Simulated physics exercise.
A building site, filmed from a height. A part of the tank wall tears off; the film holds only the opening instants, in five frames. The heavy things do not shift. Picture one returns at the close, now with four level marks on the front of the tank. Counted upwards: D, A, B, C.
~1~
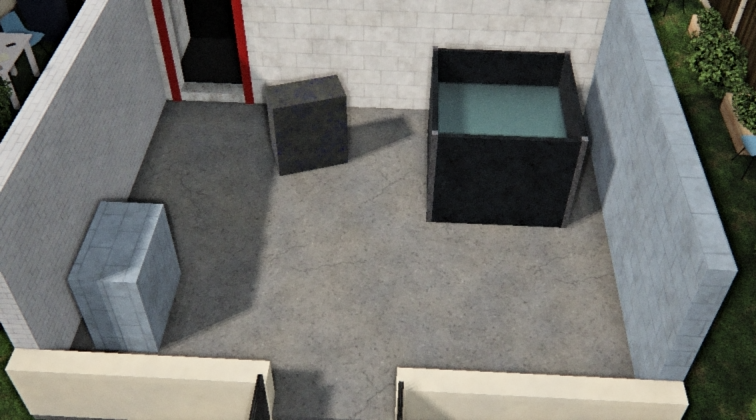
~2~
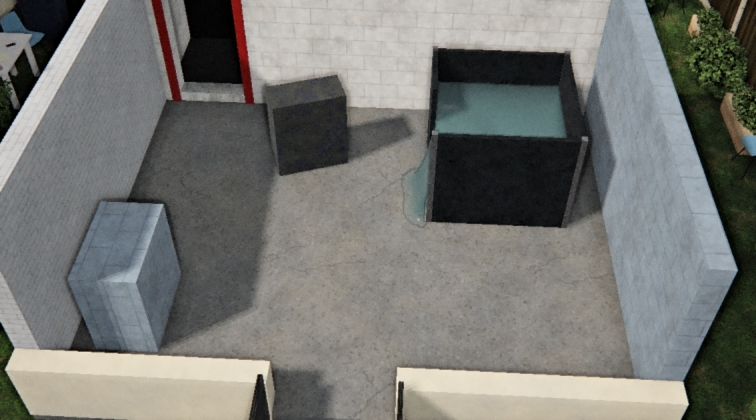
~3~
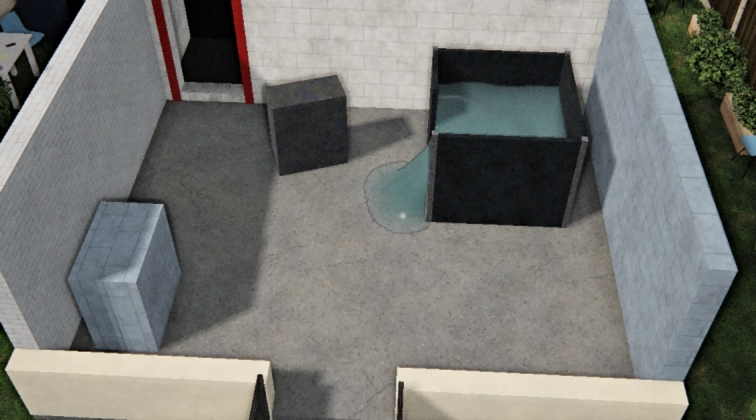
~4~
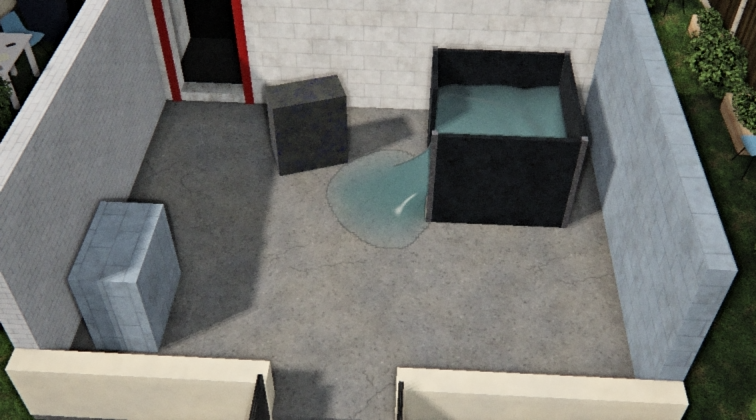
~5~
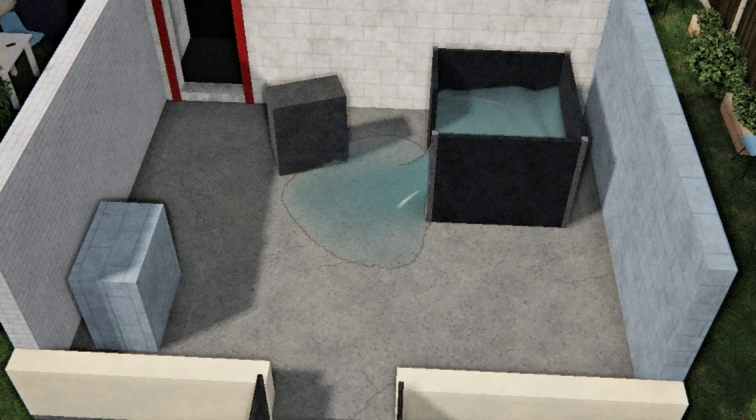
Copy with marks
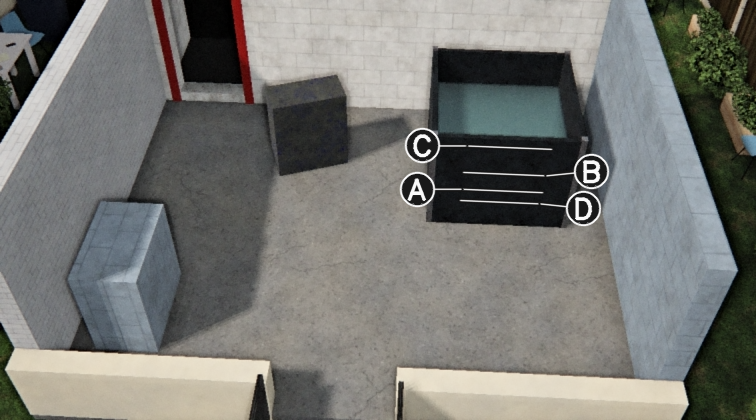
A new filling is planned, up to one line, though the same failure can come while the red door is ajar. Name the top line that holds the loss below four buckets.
B will do.
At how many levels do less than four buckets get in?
Three of the four.
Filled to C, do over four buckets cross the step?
Yes.
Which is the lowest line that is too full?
Line C.
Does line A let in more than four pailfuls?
No, that is safe.
In white, A at (502, 190); B at (504, 174); C at (508, 147); D at (500, 202); from the bottom up D, A, B, C.
Choosing A, nothing gets over.
Choosing B, a bucket or two gets in.
Choosing C, about 9 bucketfuls get in.
Choosing D, nothing gets over.
